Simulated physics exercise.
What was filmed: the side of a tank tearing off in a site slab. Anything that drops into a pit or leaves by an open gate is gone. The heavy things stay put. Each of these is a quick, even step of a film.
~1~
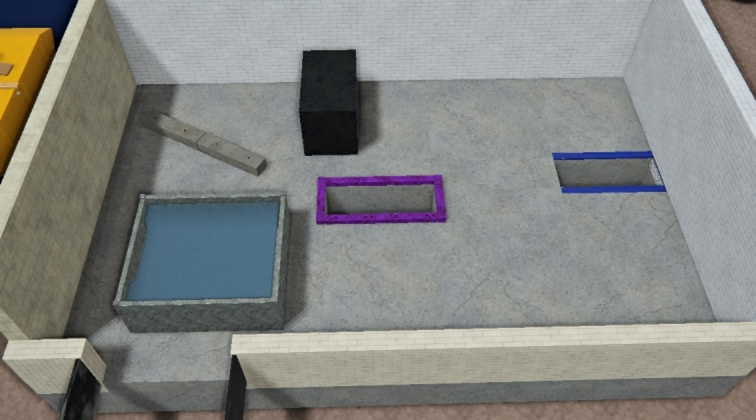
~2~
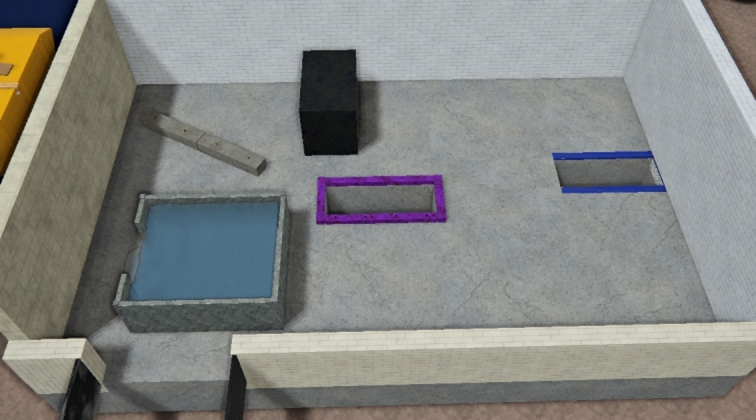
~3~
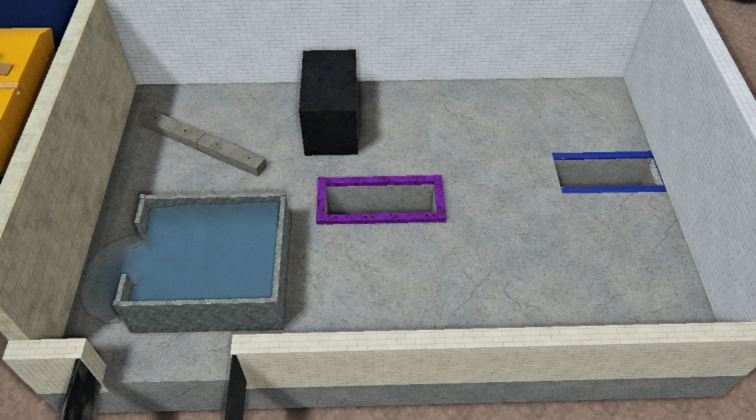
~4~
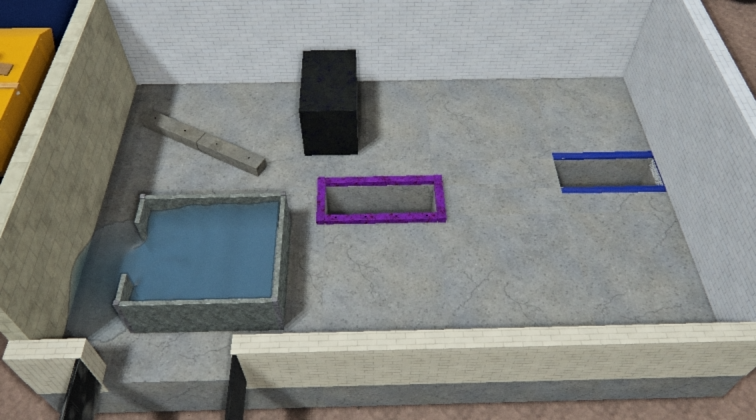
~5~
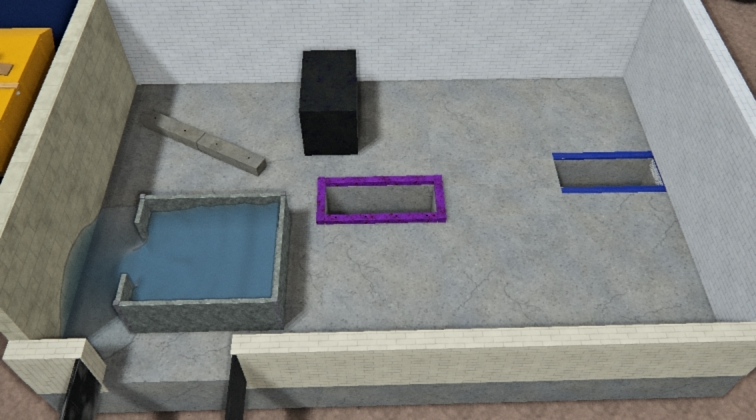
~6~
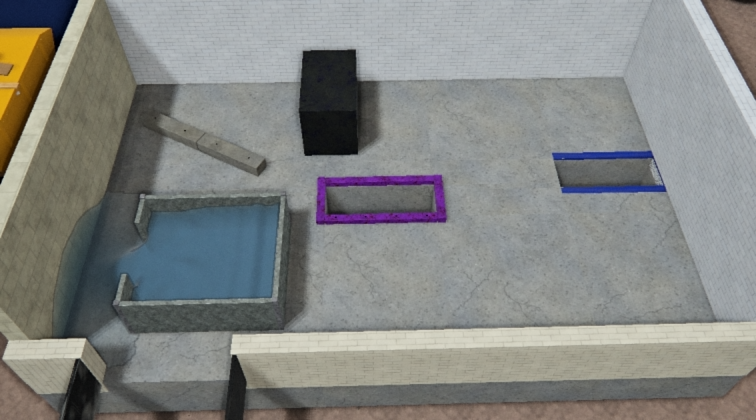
The video shows a small open tank of still water on a walled concrete floor; a gap opens in its left side, and water pours out, spreading across the floor and up against the left wall.
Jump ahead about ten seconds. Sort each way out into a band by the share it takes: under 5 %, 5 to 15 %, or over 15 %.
Shares: The gate takes over 15 %; the purple pit takes under 5 %; the blue pit takes under 5 %.
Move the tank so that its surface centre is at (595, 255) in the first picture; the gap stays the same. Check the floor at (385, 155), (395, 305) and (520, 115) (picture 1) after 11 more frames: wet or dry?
In order: Unflooded, then inundated, then unflooded.
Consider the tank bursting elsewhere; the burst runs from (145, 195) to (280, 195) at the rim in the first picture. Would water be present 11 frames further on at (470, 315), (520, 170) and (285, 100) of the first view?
Unsoaked, then unsoaked, then soaked.
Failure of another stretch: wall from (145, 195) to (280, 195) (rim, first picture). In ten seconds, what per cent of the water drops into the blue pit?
Share to the blue pit: 12 in a hundred.
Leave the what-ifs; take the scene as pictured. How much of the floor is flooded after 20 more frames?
Roughly 35 per cent.
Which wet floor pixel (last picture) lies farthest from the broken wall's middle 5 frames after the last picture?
About (129, 114).
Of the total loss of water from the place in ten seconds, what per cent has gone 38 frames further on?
Estimate: Some 65 %.
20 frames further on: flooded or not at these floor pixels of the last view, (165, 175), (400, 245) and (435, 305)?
Drenched; left dry; drenched.
A moment on, water covers 10 % of the floor; the gate 0 %, the purple pit 0 %, the blue pit 0 %.
Next, water covers 20 % of the floor; the gate 2 %, the purple pit 0 %, the blue pit 0 %.
Then, water covers 35 % of the floor; the gate 7 %, the purple pit 0 %, the blue pit 0 %.
Later, water covers 60 % of the floor; the gate 14 %, the purple pit 0 %, the blue pit 0 %.
In the end, water covers 70 % of the floor; the gate 19 %, the purple pit 1 %, the blue pit 2 %.
